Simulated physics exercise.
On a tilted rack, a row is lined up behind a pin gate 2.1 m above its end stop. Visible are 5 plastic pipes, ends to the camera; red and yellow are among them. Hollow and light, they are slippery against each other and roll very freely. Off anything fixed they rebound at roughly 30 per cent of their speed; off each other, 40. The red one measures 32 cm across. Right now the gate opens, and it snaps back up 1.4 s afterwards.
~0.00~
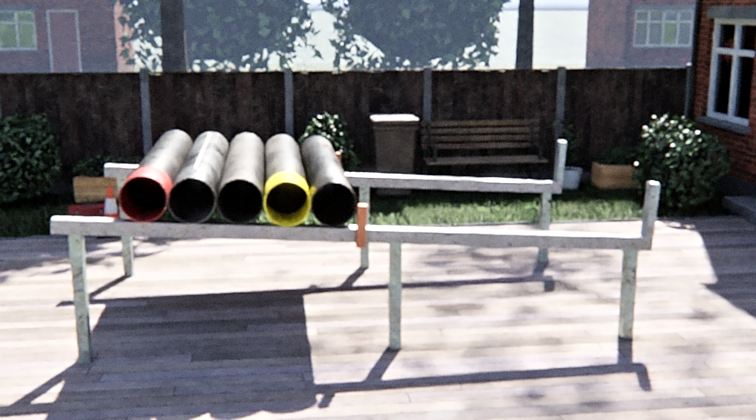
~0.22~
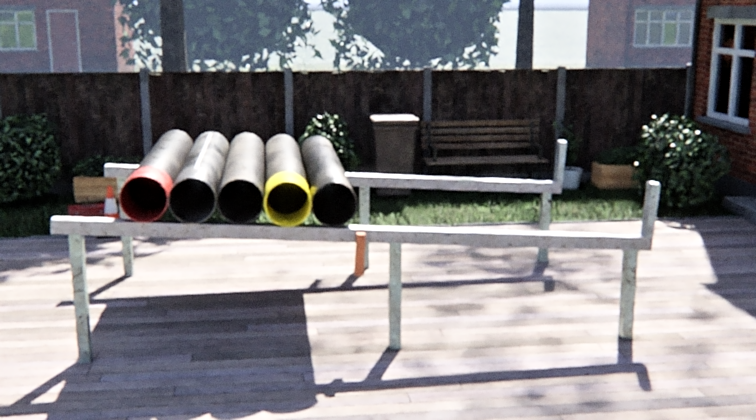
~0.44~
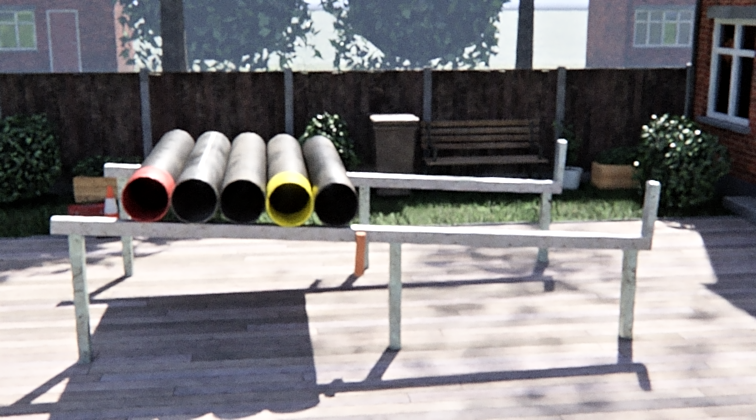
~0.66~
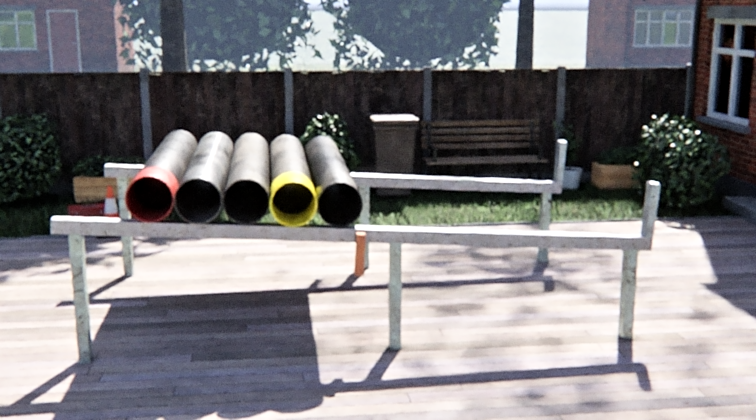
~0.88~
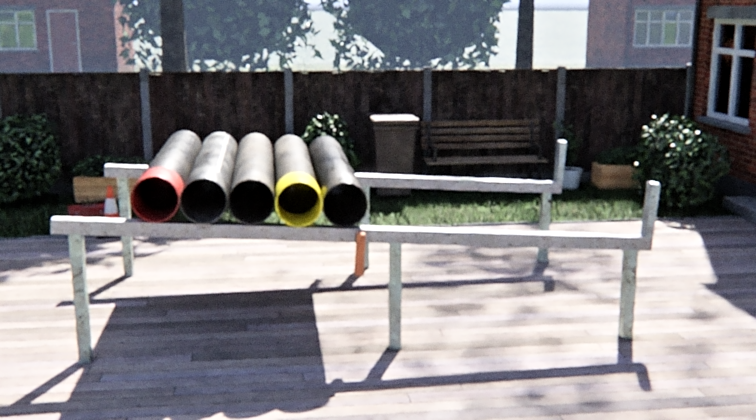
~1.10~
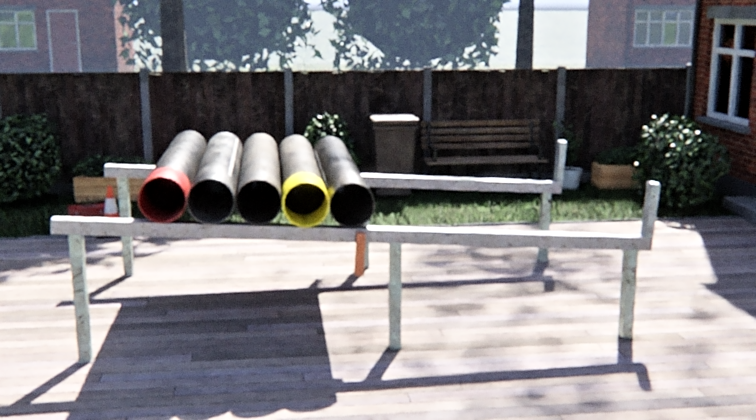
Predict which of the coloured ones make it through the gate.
As for red, it is caught; Yellow is caught.
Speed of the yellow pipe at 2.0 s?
Reading: Roughly 0.0 m/s.
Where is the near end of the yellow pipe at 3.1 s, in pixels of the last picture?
That would be about (334, 206) in pixels.
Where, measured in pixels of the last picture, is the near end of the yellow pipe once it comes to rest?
Rest position in the last view: About (334, 206).
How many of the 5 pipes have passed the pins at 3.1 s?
1.
Then, 2.0 s in, red is on the rails, 115 cm above the pins; yellow is on the rails, 20 cm above the pins; 1 of 5 has passed.
Then, 3.1 s in, still the same for red and yellow; 1 of 5 has passed.
In the end (4.4 s), red is on the rails, 115 cm above the pins; yellow is on the rails, 20 cm above the pins; 1 of 5 has passed.
